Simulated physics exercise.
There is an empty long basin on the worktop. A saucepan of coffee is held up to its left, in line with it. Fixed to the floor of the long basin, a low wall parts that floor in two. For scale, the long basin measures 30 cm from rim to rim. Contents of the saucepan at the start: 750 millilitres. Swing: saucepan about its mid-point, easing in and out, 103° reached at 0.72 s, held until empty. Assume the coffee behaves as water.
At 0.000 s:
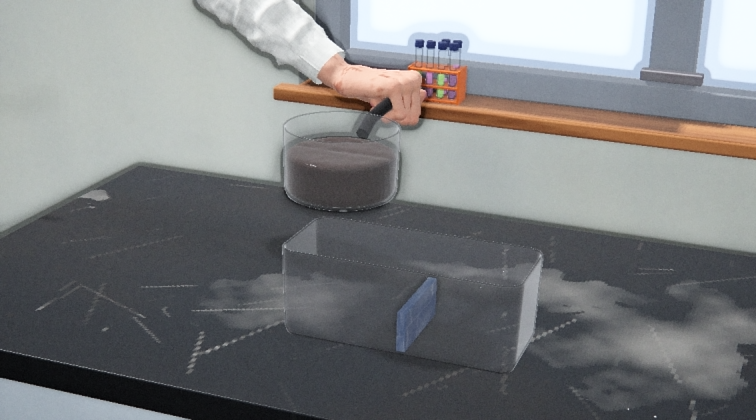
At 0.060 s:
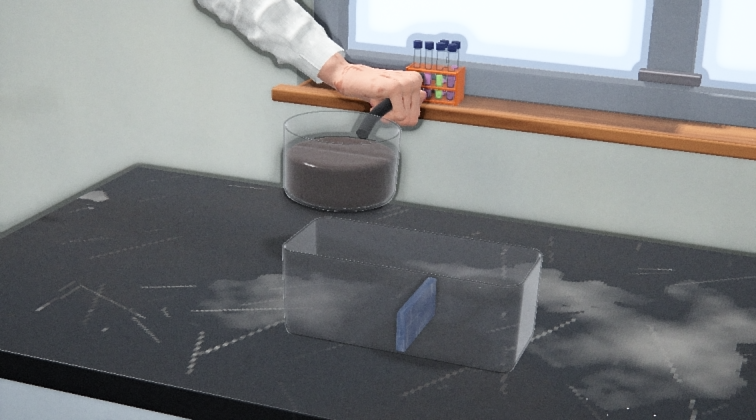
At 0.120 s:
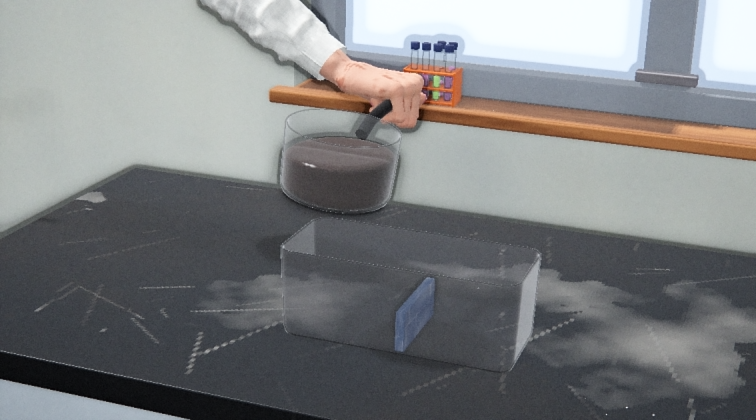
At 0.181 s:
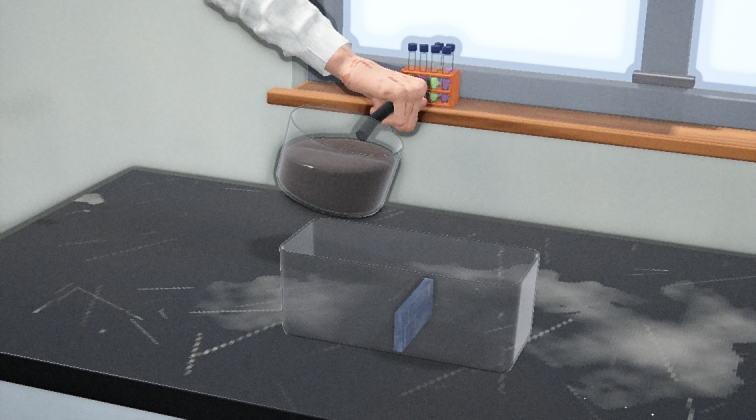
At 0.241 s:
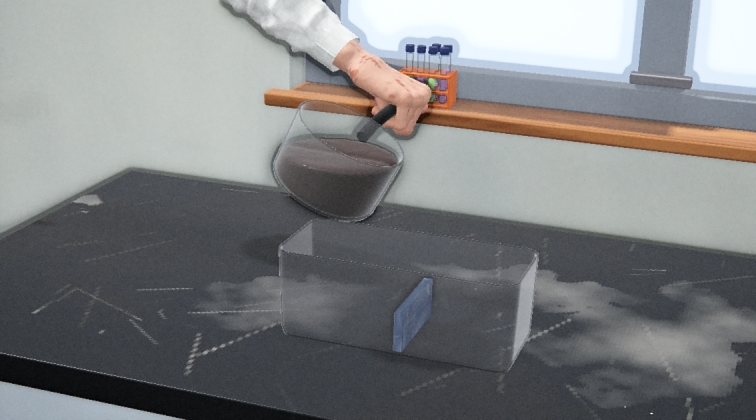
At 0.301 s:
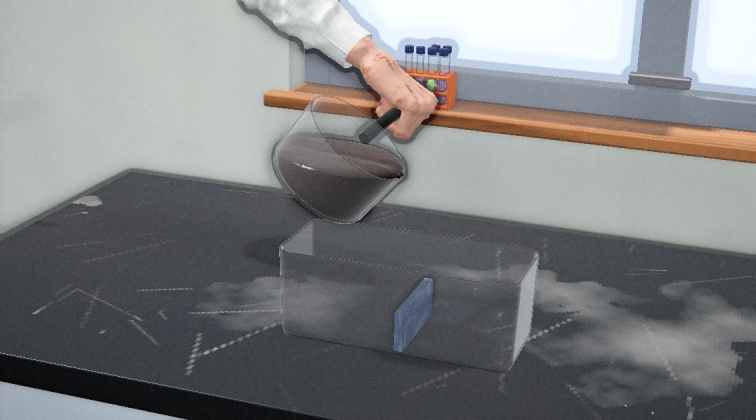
A saucepan of dark liquid, gripped by a hand in a white sleeve, tilted gradually to the right above a scratched black worktop, behind an empty clear basin with a low blue wall inside.
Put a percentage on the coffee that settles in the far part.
Roughly 53 per cent ends up there.
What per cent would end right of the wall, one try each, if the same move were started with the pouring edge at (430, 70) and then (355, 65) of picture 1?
Try 1: 90 %; try 2: 10 %.
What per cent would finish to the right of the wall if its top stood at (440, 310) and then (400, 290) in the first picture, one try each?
I'd put it at about 20 per cent for the first and about 85 per cent for the second.
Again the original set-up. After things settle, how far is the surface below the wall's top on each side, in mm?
For the left, around 34 mm; for the right, around 28 mm.
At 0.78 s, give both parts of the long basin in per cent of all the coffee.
Near 30 on the left, 54 on the right.
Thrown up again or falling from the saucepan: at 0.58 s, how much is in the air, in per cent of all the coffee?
Near 28 in a hundred.
By 0.58 s the tilt is 93° and 38 per cent is still to pour, 5 is left of the wall and 29 right of it.
By 0.78 s the tilt is 103° and 11 per cent is still to pour, 30 is left of the wall and 54 right of it.
By 0.99 s the tilt is 103° and 1 per cent is still to pour, 44 is left of the wall and 52 right of it.
By 1.22 s the tilt is 103° and 0 per cent is still to pour, 47 is left of the wall and 53 right of it.
At rest 47 per cent lies left of the wall, 53 right of it and 1 outside.
